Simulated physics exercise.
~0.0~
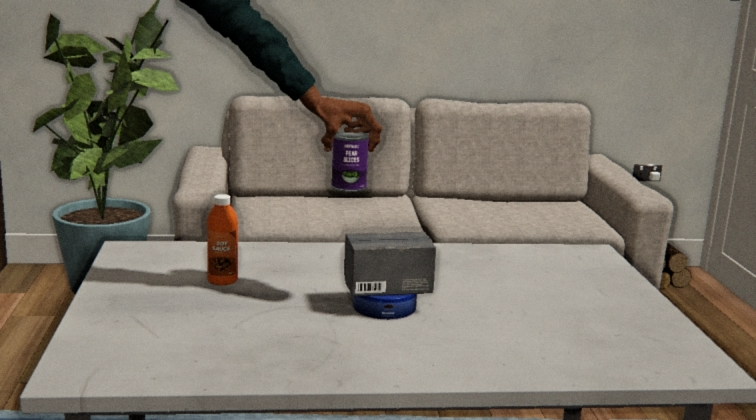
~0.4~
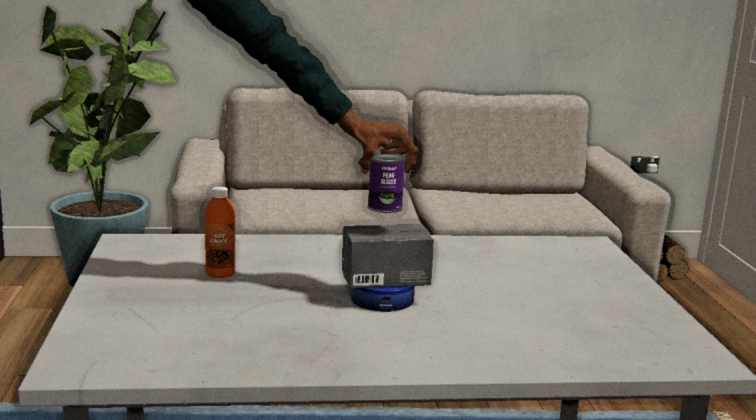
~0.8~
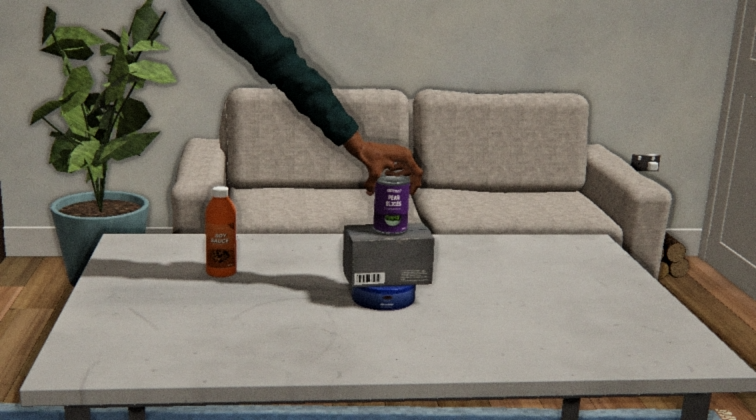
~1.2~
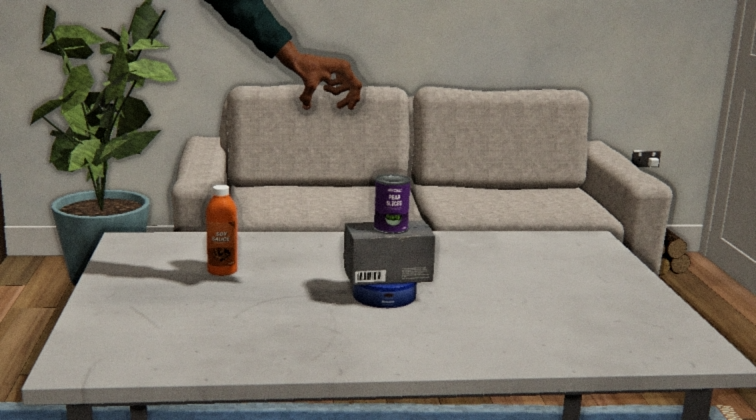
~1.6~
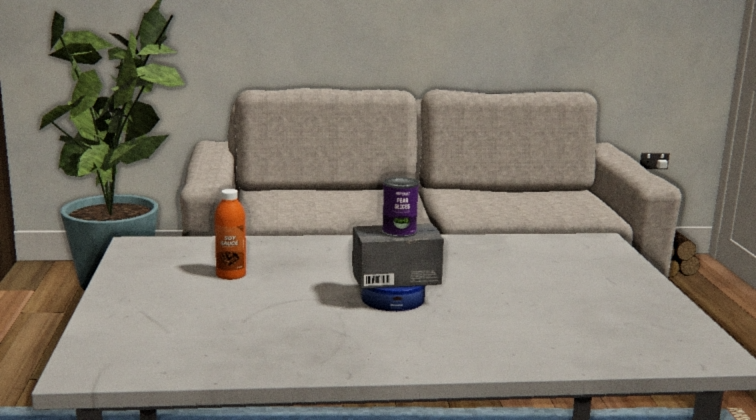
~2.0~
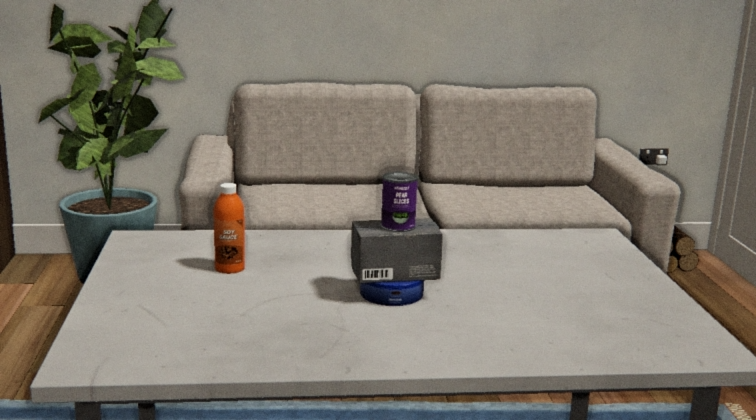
In a living room, a hand lowers a purple tin onto a grey box atop a blue tub, withdrawing as the stack stays balanced.
